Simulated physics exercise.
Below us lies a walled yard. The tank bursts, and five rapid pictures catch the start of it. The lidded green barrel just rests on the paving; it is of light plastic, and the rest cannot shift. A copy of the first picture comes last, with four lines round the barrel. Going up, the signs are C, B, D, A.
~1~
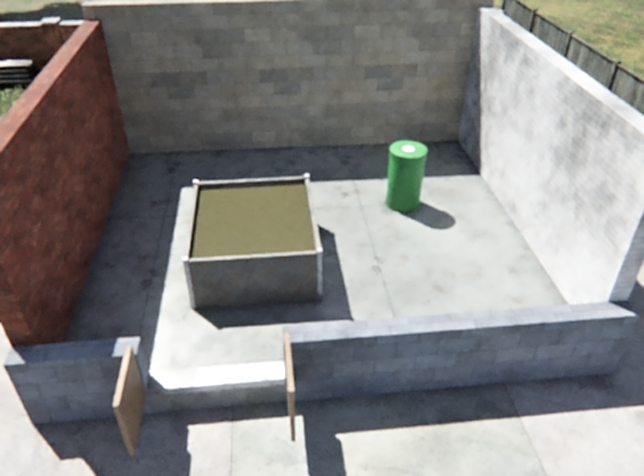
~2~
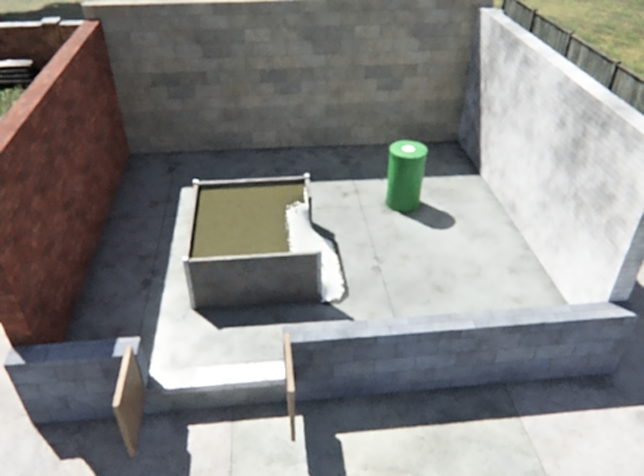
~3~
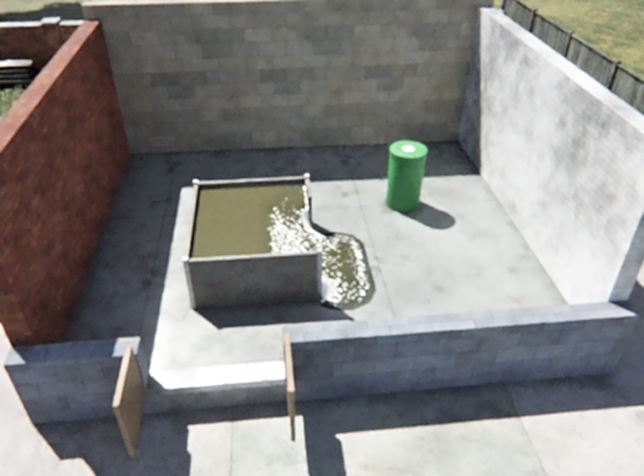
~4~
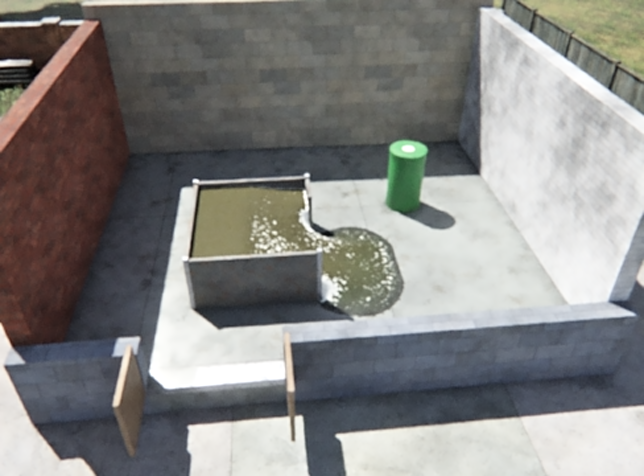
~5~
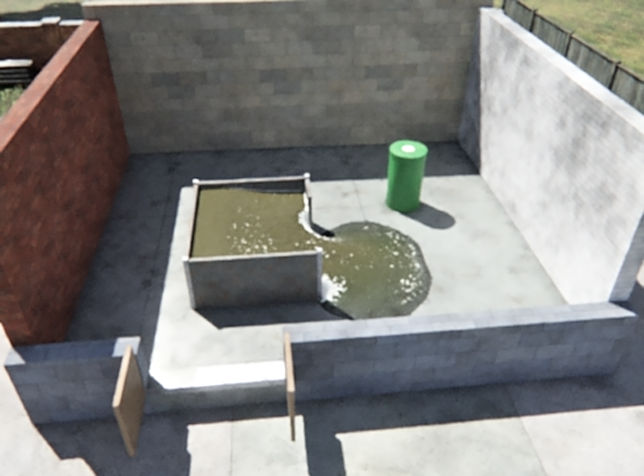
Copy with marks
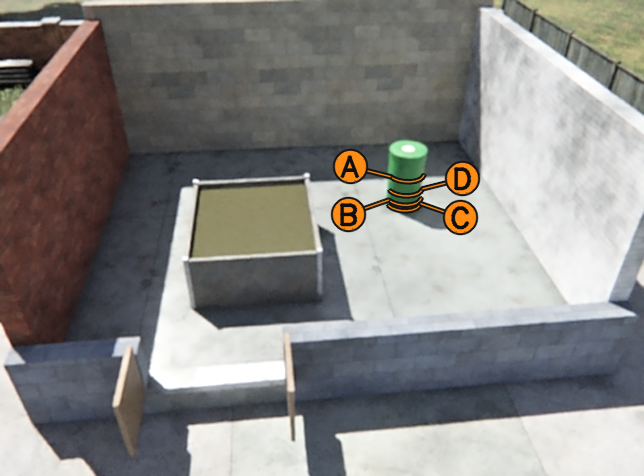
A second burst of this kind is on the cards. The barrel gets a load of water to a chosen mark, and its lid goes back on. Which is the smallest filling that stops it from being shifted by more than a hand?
Choose B.
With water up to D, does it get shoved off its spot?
No, that is safe.
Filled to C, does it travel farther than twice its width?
No, less.
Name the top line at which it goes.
It is C.
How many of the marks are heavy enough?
Three of them.
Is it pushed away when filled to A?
No, not at all.
On the marked copy, A at (410, 181); B at (407, 205); C at (407, 210); D at (408, 195); from the bottom up C, B, D, A.
Choosing A, it does not move.
Choosing B, it does not move.
Choosing C, it is pushed about its own width away.
Choosing D, it does not move.
